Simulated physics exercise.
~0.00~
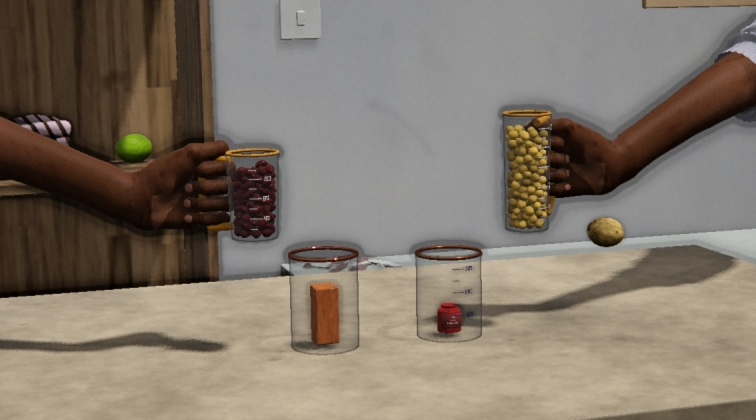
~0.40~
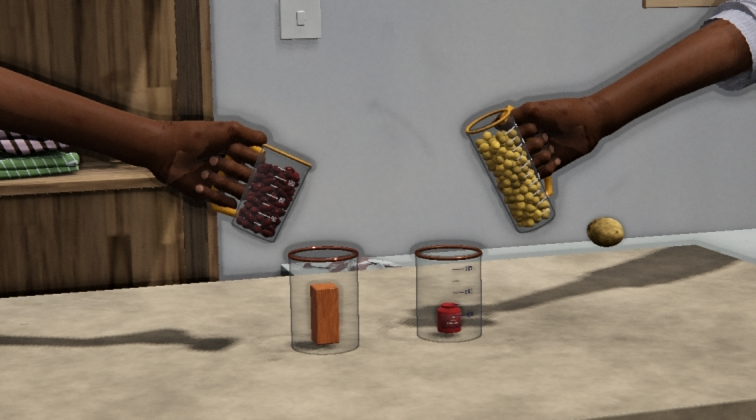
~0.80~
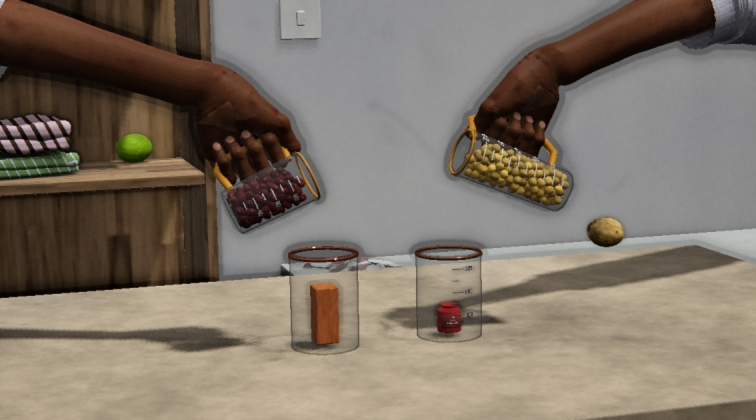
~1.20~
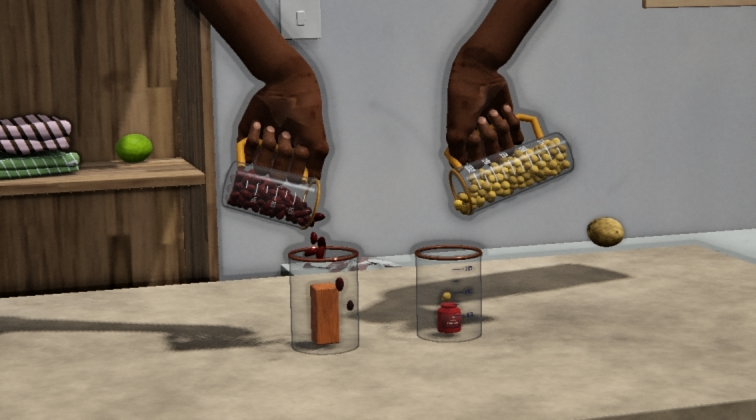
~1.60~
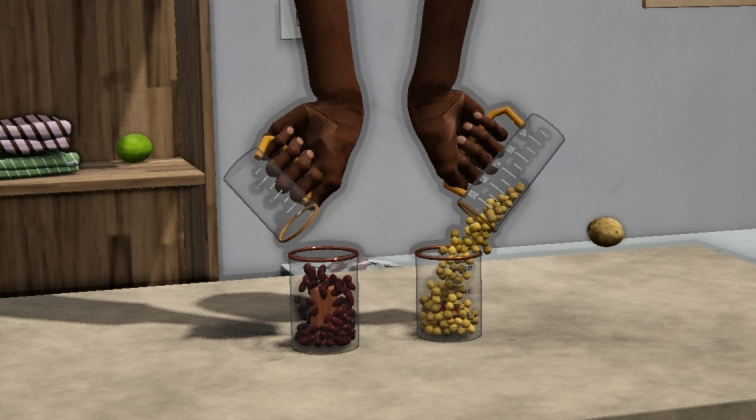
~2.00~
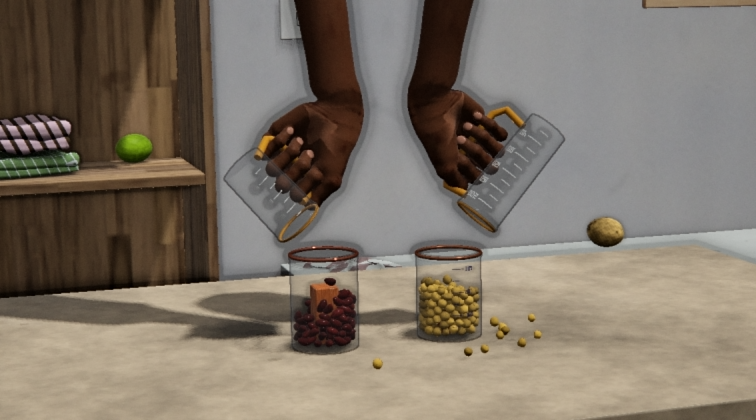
Two hands tip cups of beans and yellow pieces into containers, covering only the right object.
